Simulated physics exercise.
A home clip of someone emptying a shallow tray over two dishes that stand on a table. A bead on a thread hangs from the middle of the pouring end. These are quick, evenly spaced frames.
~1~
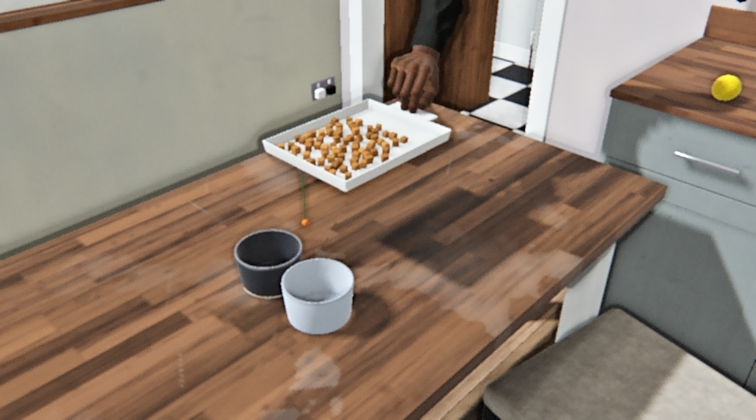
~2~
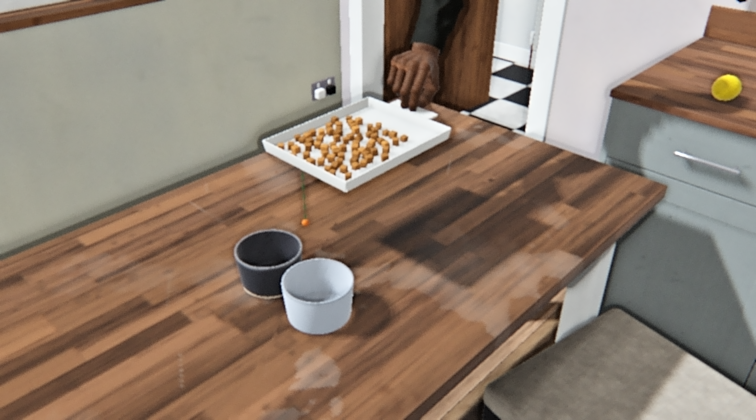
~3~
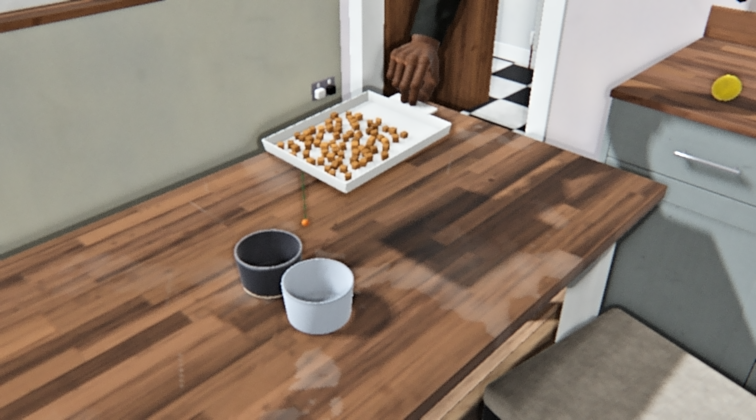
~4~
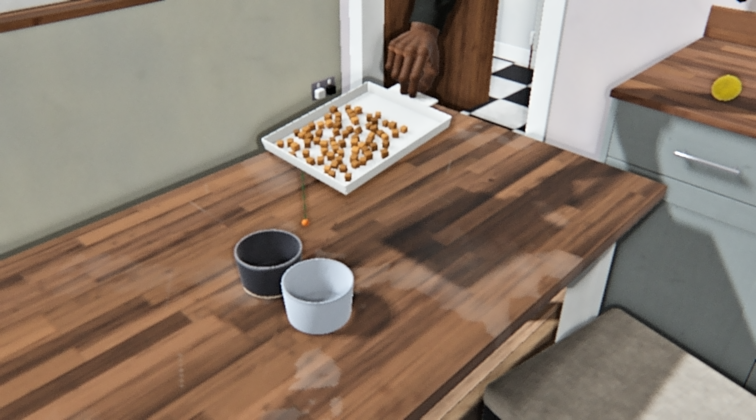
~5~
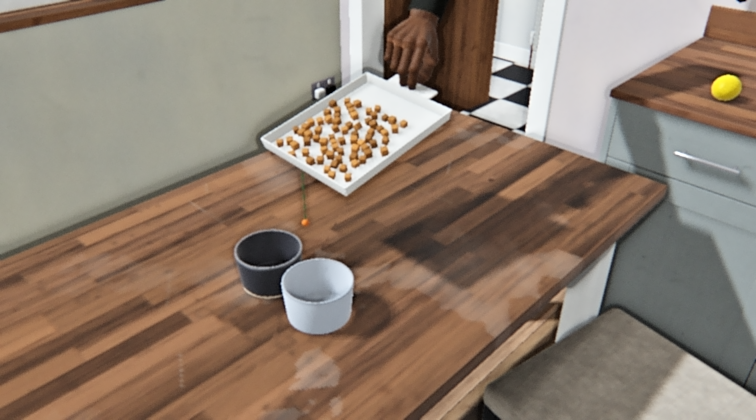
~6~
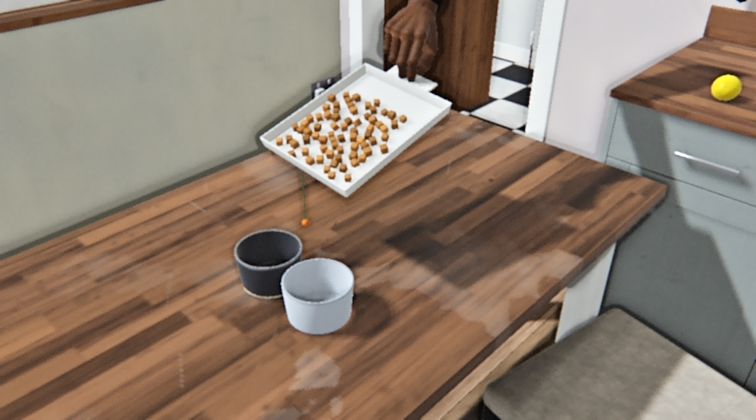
On a wooden table, a hand slowly tilts a white tray of brown cubes.
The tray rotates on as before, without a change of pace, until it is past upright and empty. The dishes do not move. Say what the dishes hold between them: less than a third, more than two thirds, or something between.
Caught overall: From one third to two thirds.
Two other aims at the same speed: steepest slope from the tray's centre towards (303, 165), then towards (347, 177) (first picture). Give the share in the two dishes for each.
About 60 and 40 per cent.
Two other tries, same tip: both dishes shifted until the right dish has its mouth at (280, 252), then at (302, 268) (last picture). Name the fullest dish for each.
In turn: The dish on the right; the right dish.
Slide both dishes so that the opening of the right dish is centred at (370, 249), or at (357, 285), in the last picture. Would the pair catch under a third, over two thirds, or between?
In turn: Under a third; one to two thirds.
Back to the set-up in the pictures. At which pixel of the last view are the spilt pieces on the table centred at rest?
Around (340, 282).
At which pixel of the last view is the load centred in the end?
Roughly at (308, 299).
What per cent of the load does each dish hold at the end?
About: Left dish 30, right dish 30 per cent.
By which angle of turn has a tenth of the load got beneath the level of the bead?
Around 115° of tilt.
Shortly afterwards, tray tipped steeply; the whole lot on the tray.
Next, tray tipped past a quarter turn; the whole lot on the tray.
Some moments later, tray tipped past a quarter turn; near a third in the right dish; near a quarter in the left dish; near half outside both.
In the end, tray tipped past a quarter turn; near a third in the right dish; near a quarter in the left dish; near half outside both.
